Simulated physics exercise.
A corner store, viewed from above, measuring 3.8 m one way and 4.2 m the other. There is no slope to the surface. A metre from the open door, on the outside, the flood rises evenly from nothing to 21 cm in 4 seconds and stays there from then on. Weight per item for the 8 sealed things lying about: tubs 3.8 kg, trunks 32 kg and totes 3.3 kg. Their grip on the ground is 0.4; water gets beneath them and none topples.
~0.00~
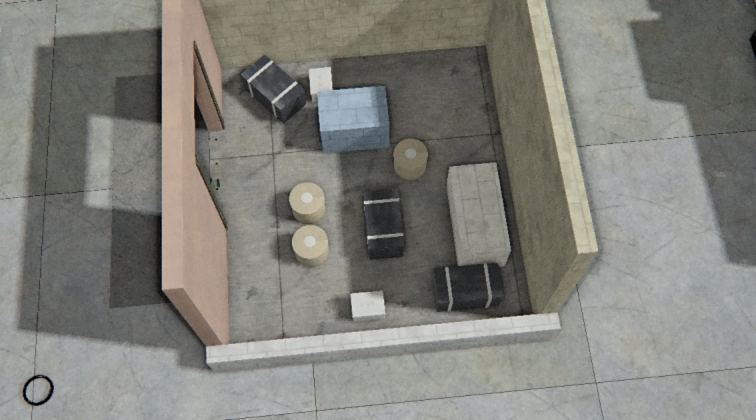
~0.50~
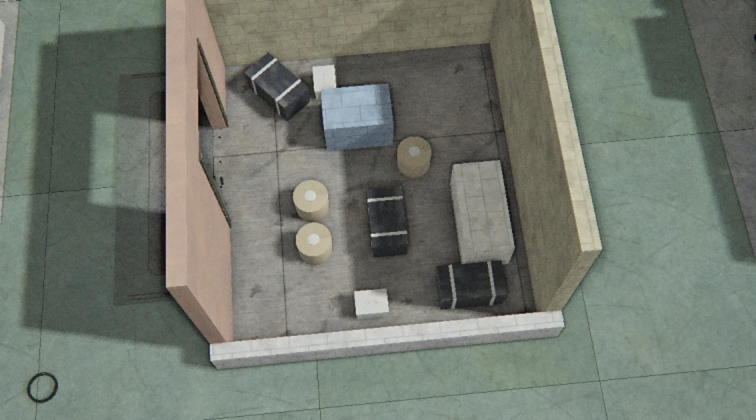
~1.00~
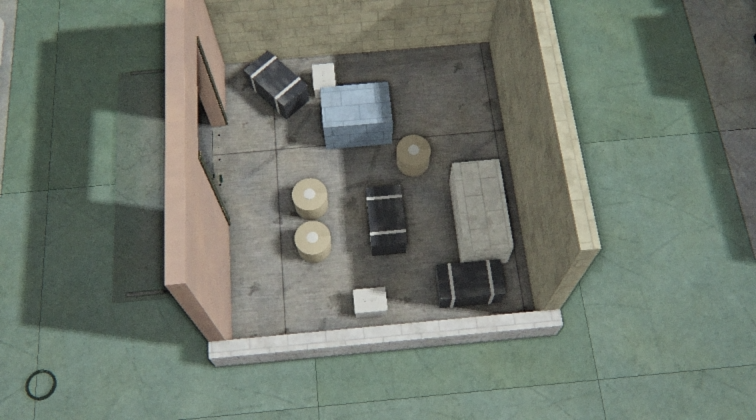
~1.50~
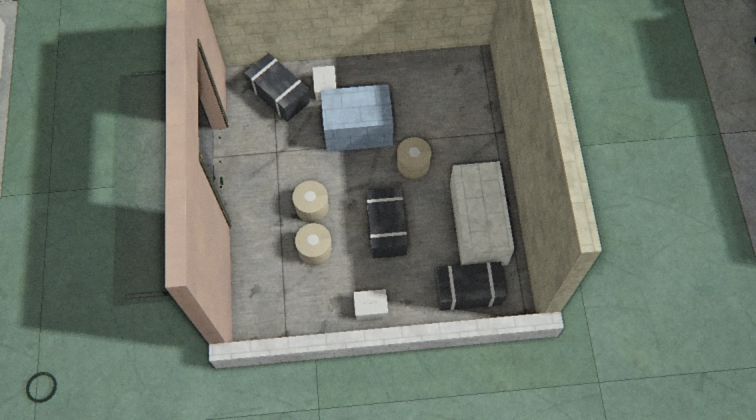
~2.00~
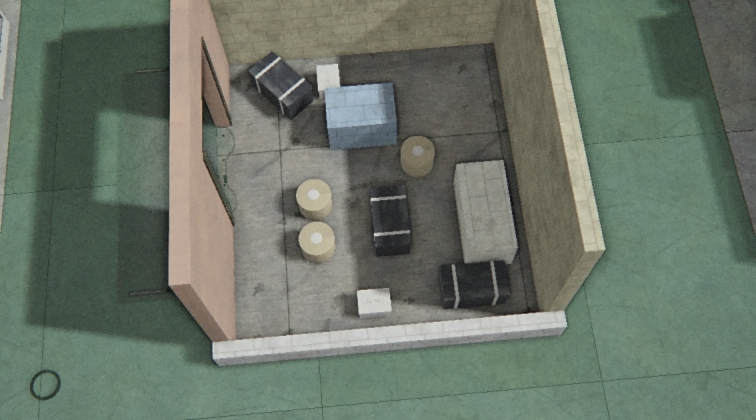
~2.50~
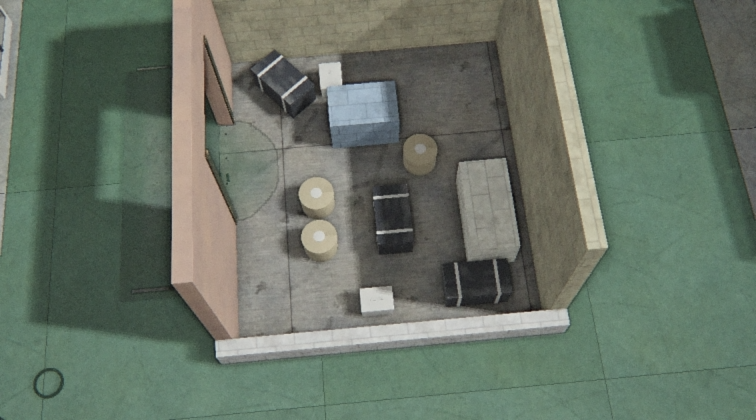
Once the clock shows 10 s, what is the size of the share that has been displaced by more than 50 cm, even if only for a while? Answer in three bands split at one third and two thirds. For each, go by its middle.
Two thirds or more.
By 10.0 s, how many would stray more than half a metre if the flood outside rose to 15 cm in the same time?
You'd get 5 in that case.
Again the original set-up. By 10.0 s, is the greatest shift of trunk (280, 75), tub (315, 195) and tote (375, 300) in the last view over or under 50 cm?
One by one in that order: Below; above; above.
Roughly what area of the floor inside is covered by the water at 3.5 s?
I'd put it close to 2.5 m2.
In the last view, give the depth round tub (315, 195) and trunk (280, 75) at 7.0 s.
Around 5 cm and 8 cm.
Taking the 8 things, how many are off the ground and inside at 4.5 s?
At that time the total is 1.
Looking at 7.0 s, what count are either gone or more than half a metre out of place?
Tally: 5.
After 3.5 s 0 of 8 are over 50 cm from their spots; 0 afloat.
After 4.5 s 1 of 8 are over 50 cm from their spots; 1 afloat.
After 7.0 s 5 of 8 are over 50 cm from their spots; 4 afloat.
After 10.0 s 4 of 8 are over 50 cm from their spots, and 6 have been at some point; 8 afloat.
